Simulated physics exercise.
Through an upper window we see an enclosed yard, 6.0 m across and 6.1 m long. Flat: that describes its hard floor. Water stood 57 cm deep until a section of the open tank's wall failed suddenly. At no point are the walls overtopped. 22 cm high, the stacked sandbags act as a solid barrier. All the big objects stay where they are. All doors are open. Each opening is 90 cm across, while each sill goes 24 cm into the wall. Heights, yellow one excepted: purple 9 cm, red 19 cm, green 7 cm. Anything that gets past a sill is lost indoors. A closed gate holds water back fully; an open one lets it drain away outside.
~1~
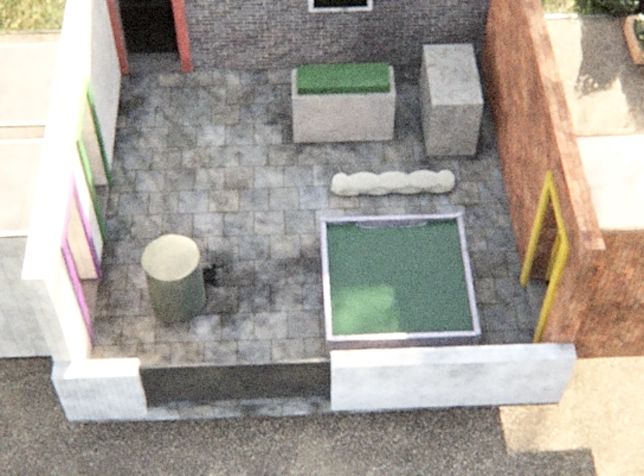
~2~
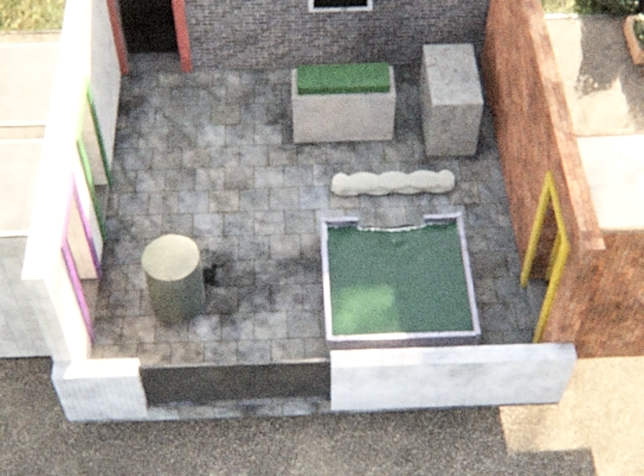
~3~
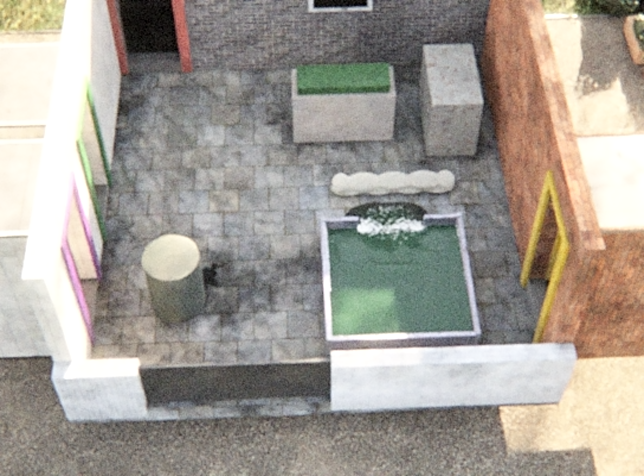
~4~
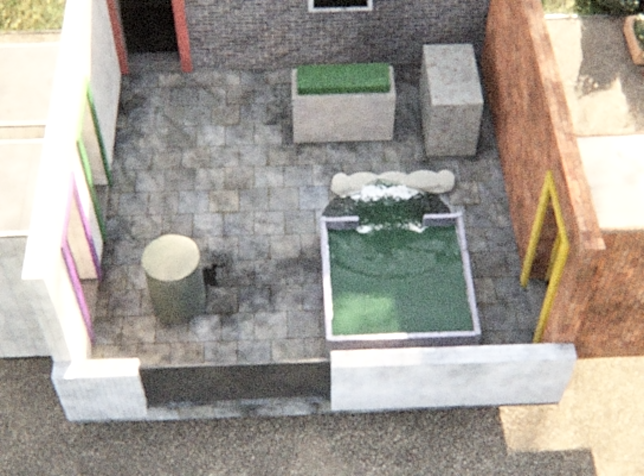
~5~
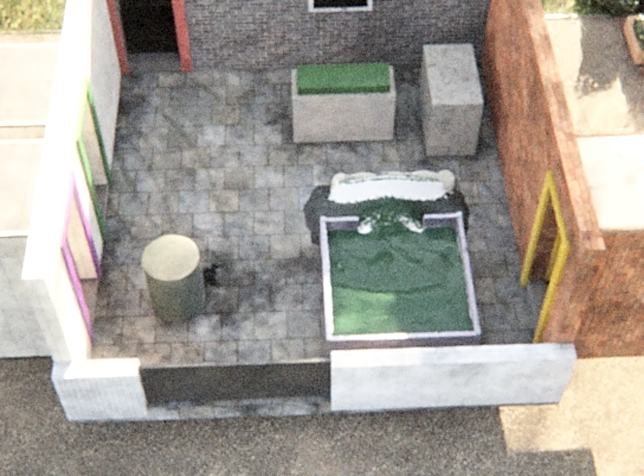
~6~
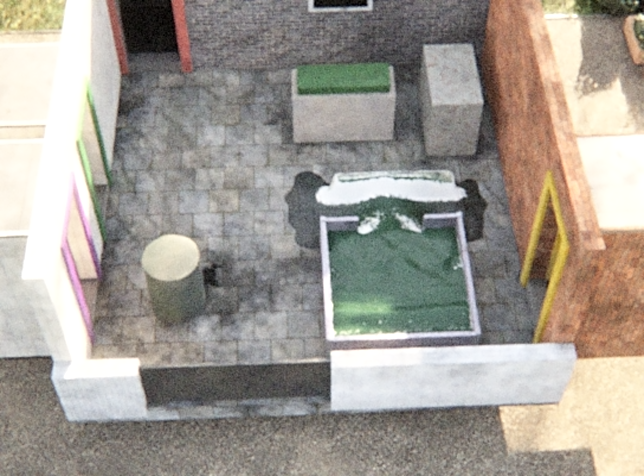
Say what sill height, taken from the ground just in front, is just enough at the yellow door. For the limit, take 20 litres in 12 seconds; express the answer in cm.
I would put it at 9.5 cm.
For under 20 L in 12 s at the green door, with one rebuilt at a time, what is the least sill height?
Green door - some 6.5 centimetres.
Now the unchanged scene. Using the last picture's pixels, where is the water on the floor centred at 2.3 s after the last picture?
The balance point sits at roughly (376, 252).
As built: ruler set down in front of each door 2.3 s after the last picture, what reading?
In cm: Purple 1, red 0, yellow 5, green 9.
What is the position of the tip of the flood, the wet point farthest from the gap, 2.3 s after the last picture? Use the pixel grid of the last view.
In the last picture, around (118, 109).
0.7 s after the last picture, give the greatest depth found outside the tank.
About 40 cm.
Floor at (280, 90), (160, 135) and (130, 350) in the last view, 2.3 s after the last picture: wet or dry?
One by one: Clear, drenched, clear.
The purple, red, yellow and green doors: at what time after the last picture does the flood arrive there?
For purple it's 2.4 s, for red 2.8 s, for yellow 1.2 s, and for green 1.6 s.
Then, 0.7 s after the last picture water covers 25 % of the floor, deepest (40 cm) near (385, 204); it has not reached the yellow door.
Then, 2.3 s after the last picture water covers 65 % of the floor, deepest (26 cm) near (385, 204); 5 cm at the yellow door, 0 litres in over its 22 cm sill.
Then, 11.3 s after the last picture water covers 95 % of the floor, deepest (10 cm) near (318, 306); 7 cm at the yellow door, 0 litres in over its 22 cm sill.
At the yellow door as built, the water peaked near 14 cm, 5.9 s after the last picture.
With a sill of 8.5 cm, 29 litres would have come in within the 12 s; with 11.5 cm, 7 litres. So under 20 litres takes about 9.5 cm.
